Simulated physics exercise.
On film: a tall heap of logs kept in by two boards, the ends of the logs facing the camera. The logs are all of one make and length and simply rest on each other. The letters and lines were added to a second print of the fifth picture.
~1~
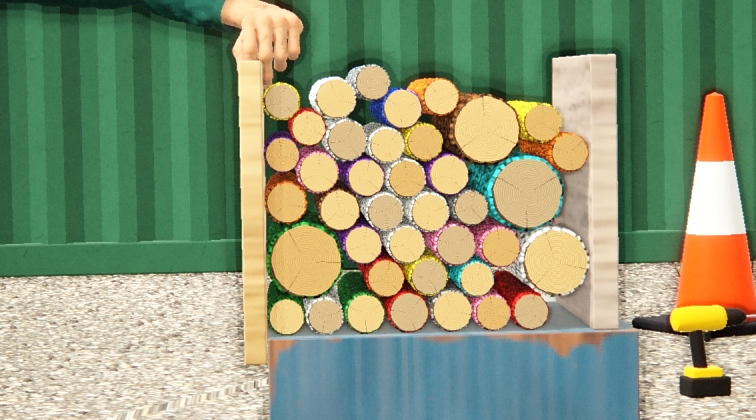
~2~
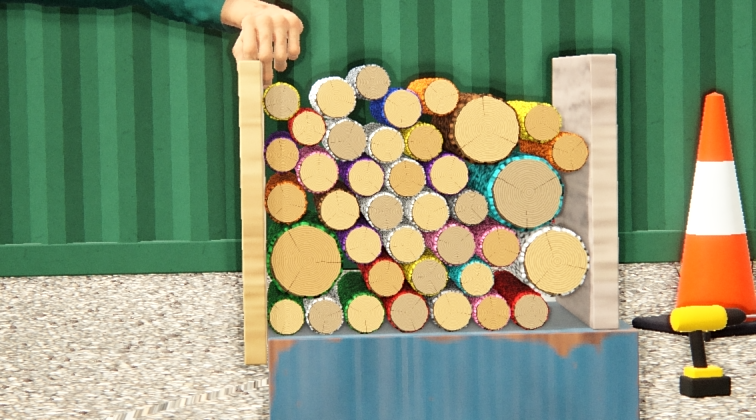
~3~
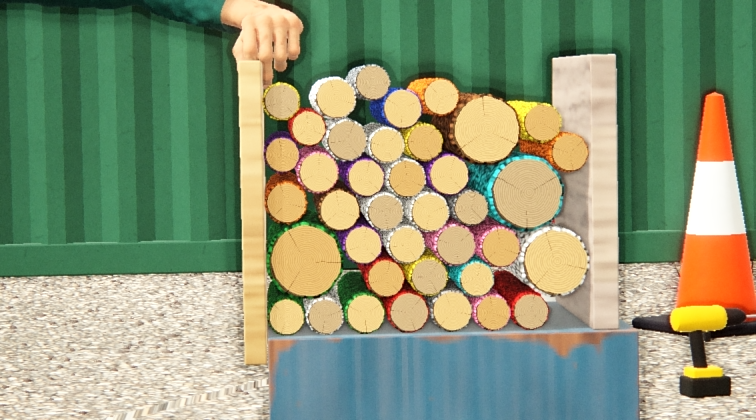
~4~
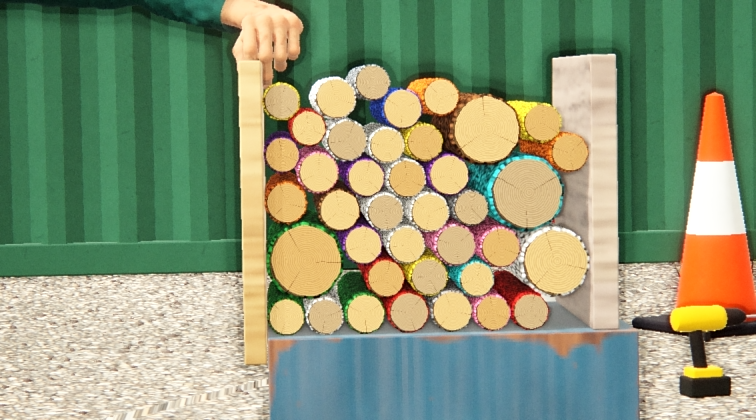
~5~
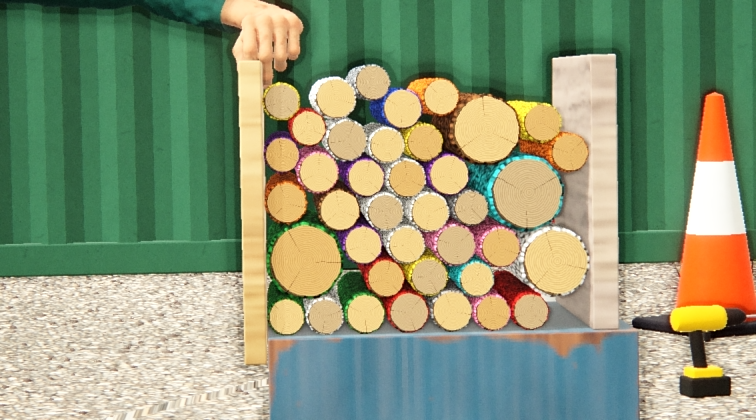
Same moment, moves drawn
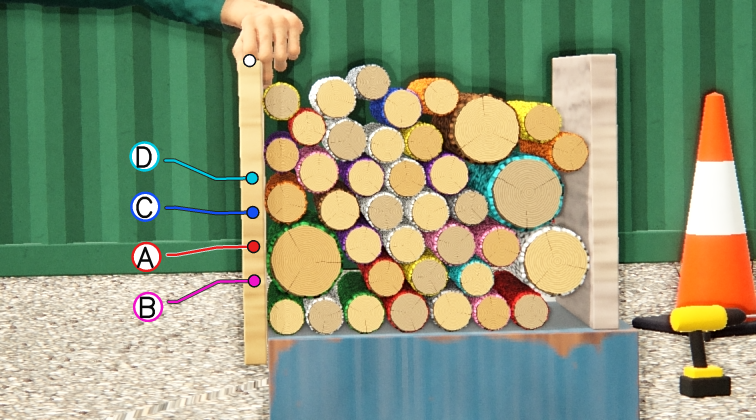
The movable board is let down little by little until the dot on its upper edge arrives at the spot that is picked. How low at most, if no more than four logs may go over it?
It can be let down to C.
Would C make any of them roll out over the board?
Yes, at C.
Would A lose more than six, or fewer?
At A, more than six.
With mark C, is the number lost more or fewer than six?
Fewer than six.
On the marked copy, A at (254, 246); B at (254, 281); C at (253, 212); D at (252, 178); the white dot at (250, 60).
Taking C. A third of the way, top of the board (262, 131).
Two thirds of the way, top of the board (264, 210).
When it is over, top of the board (264, 211), four out over the board.
As for the rest, A more than four out over the board; B more than four out over the board; D one out over the board.
